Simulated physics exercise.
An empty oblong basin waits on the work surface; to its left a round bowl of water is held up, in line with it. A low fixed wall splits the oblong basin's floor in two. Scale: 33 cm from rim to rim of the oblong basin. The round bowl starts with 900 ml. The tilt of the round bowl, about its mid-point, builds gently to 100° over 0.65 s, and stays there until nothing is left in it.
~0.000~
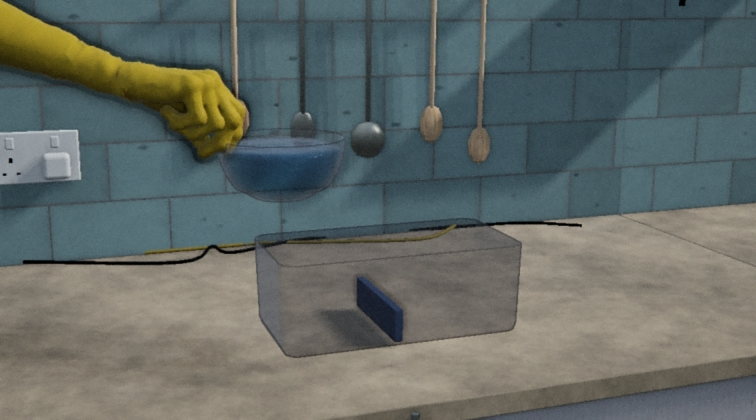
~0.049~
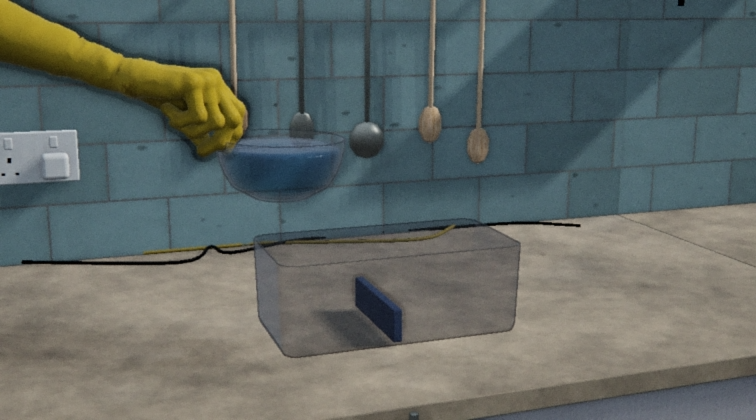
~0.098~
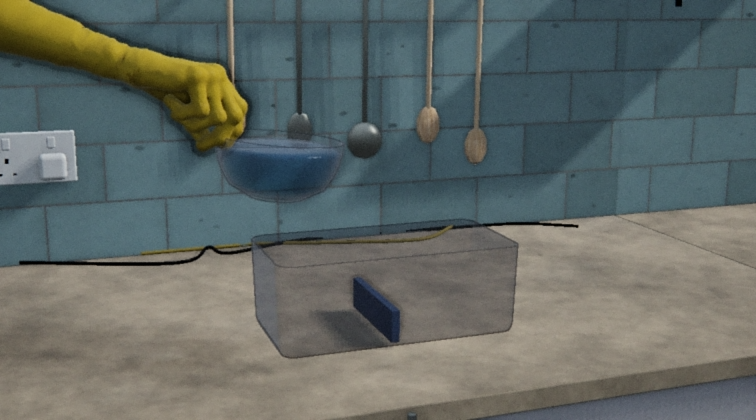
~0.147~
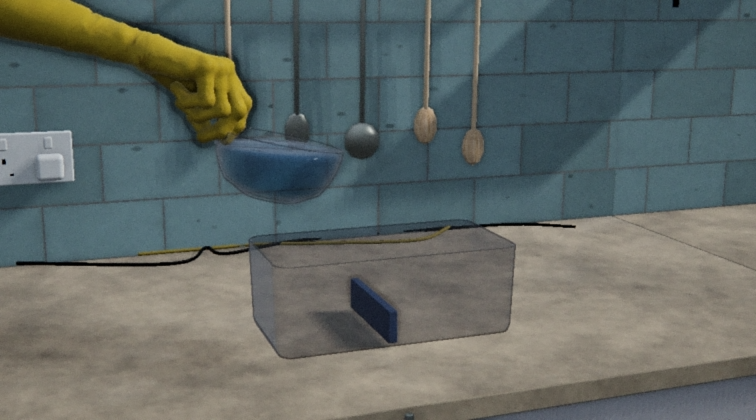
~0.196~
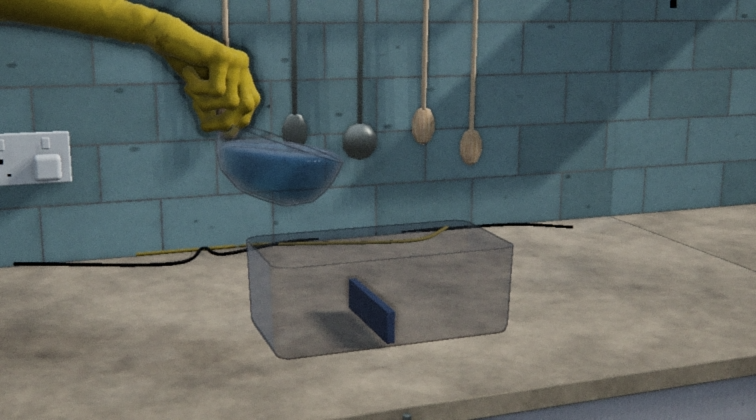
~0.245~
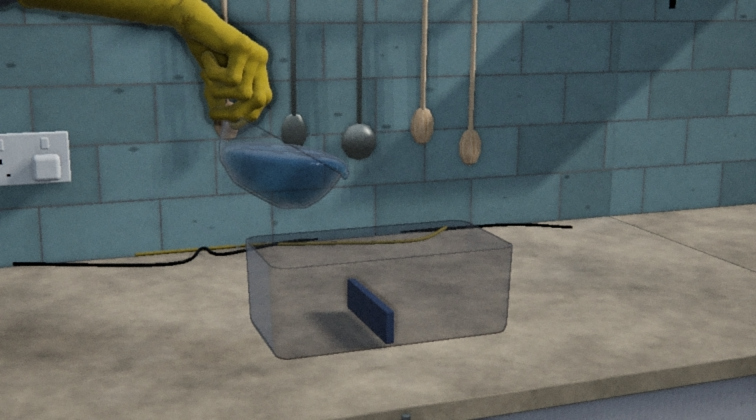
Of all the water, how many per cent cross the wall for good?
Roughly 50 per cent is past the wall.
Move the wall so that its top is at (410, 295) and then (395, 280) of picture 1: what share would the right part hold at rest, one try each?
In turn about 20 and 15 per cent.
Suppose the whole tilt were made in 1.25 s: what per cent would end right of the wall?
In that case some 65 per cent.
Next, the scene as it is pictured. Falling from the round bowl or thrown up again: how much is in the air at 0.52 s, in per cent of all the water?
Near 28 in a hundred.
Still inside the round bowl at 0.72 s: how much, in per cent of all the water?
Near 1 in a hundred.
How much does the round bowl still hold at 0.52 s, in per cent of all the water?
Some 18 per cent.
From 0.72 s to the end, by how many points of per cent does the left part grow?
Near 4 in a hundred.
Then, 0.52 s in, the tilt is 90° and 18 per cent is still to pour, 18 is left of the wall and 37 right of it.
Then, 0.72 s in, the tilt is 100° and 1 per cent is still to pour, 45 is left of the wall and 50 right of it.
Then, 0.92 s in, the tilt is 100° and 0 per cent is still to pour, 48 is left of the wall and 50 right of it.
Then, 1.15 s in, the tilt is 100° and 0 per cent is still to pour, 49 is left of the wall and 50 right of it.
Finally, 49 per cent lies left of the wall, 50 right of it and 1 outside.
